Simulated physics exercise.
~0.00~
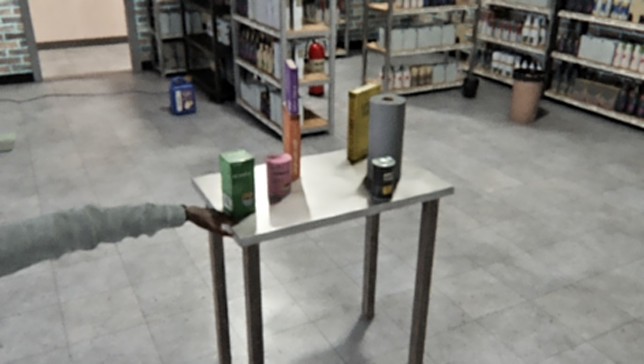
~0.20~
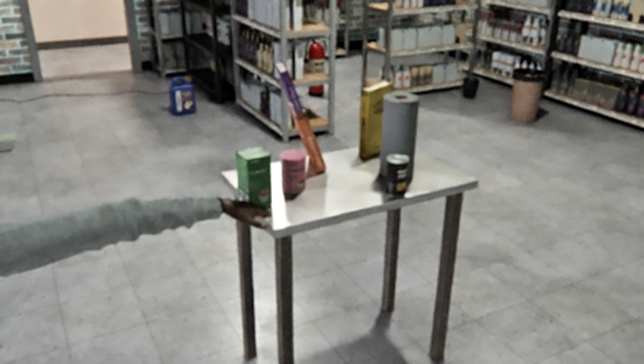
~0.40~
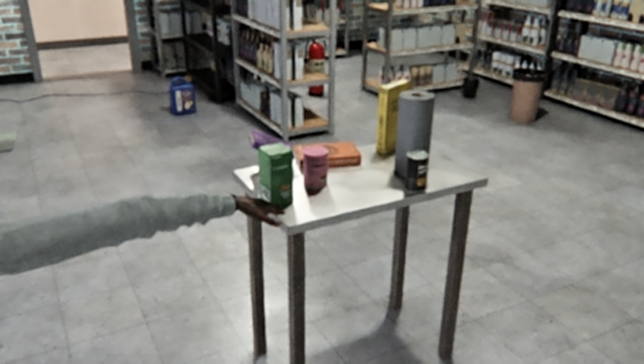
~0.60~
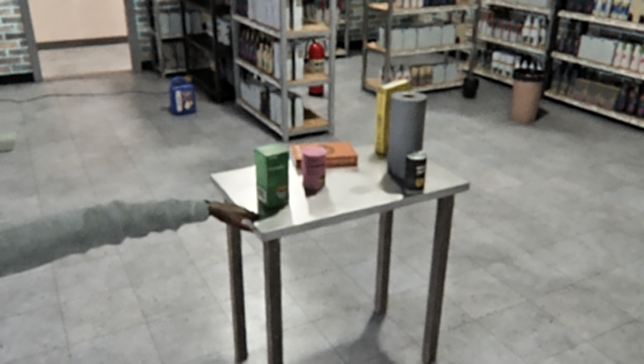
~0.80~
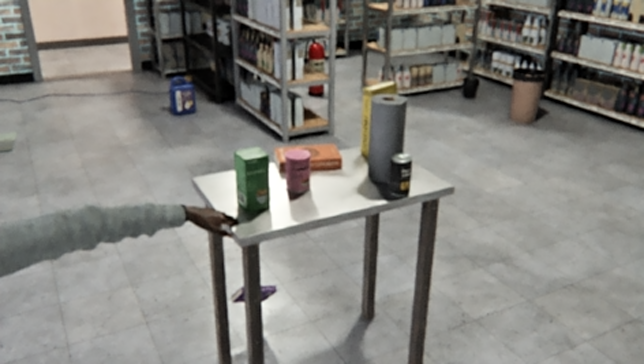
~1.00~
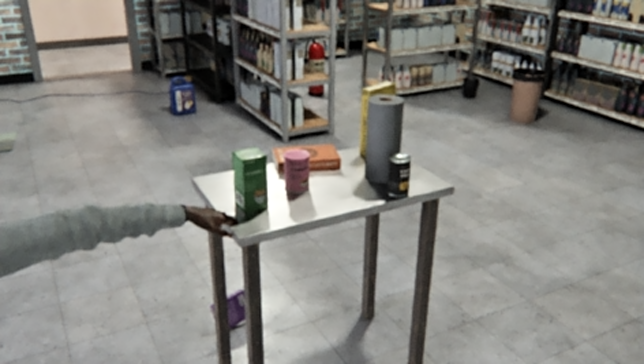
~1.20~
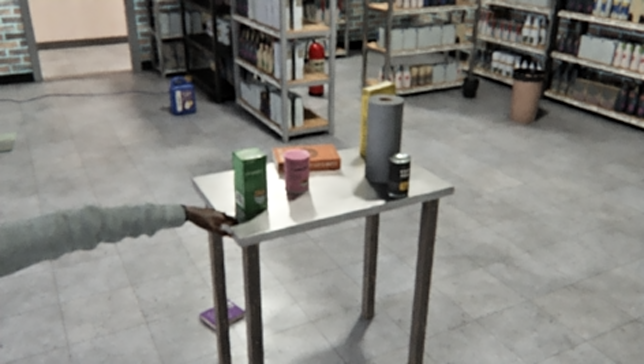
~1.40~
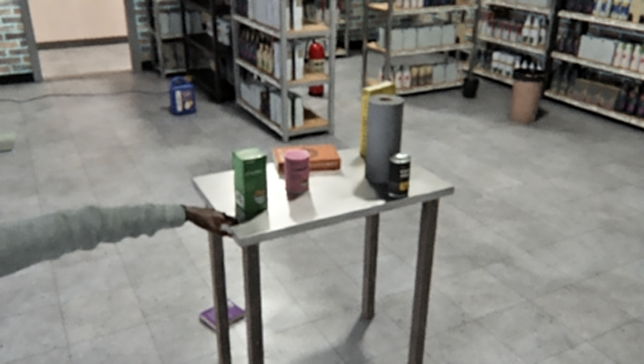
In a room lined with stocked shelves, a still camera looks slightly down on a light work table gripped at its left corner by a grey-sleeved hand. A green carton and a pink tin stand at the left, a purple book balances on an upright orange one, and a yellow book, grey roll and black tin stand at the right. The hand pushes the table right, and both balanced books topple backward and left. As it pulls the table back left, the purple book drops to the floor. The orange book lies on the tabletop, while the green carton and others remain upright.
